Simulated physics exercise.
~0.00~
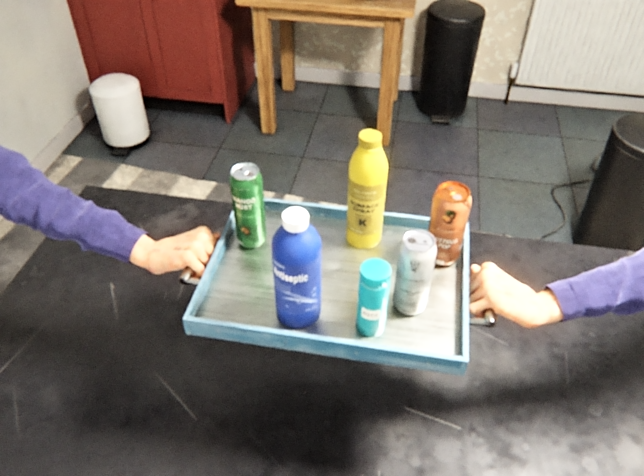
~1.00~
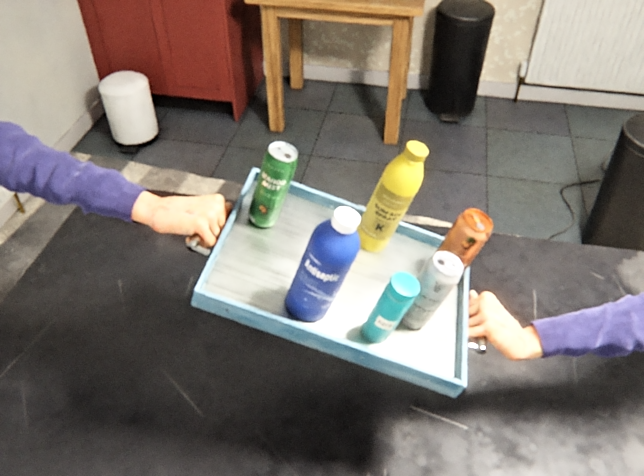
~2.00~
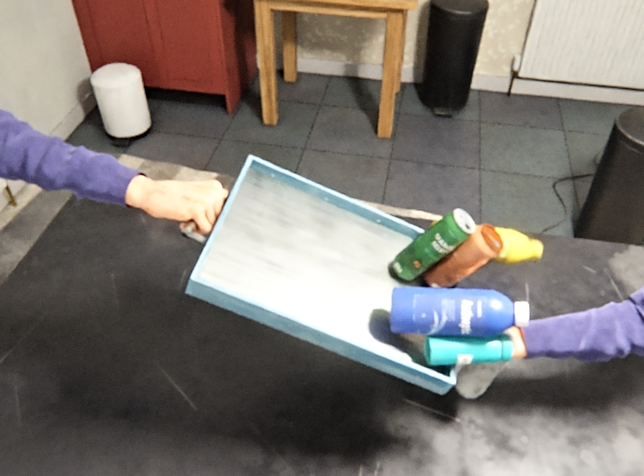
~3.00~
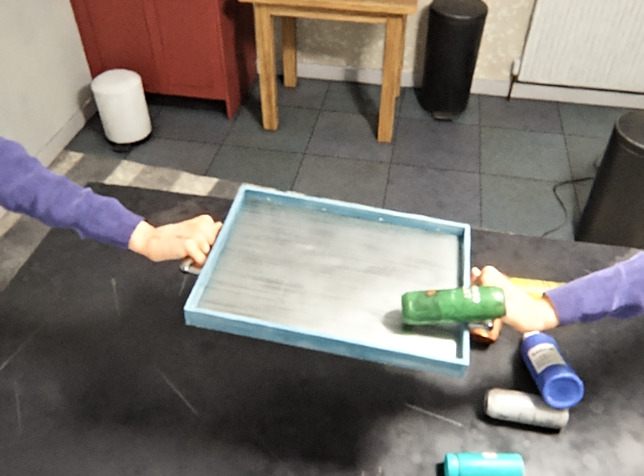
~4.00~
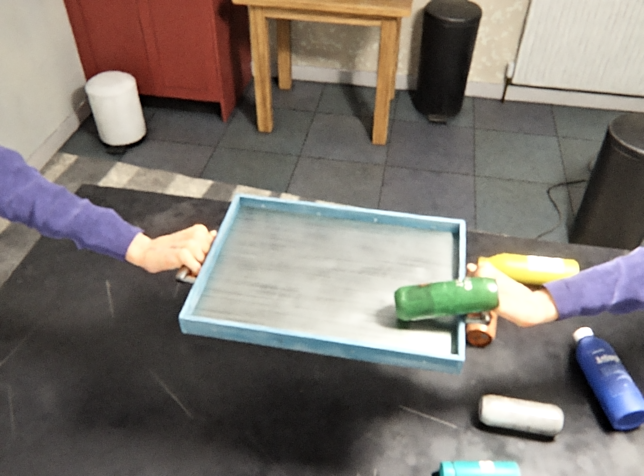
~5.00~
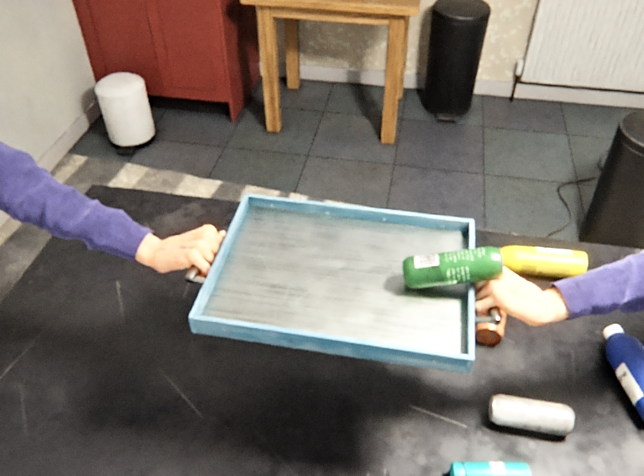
Above a dark surface, two hands tilt a tray rightward, spilling all but the green can.
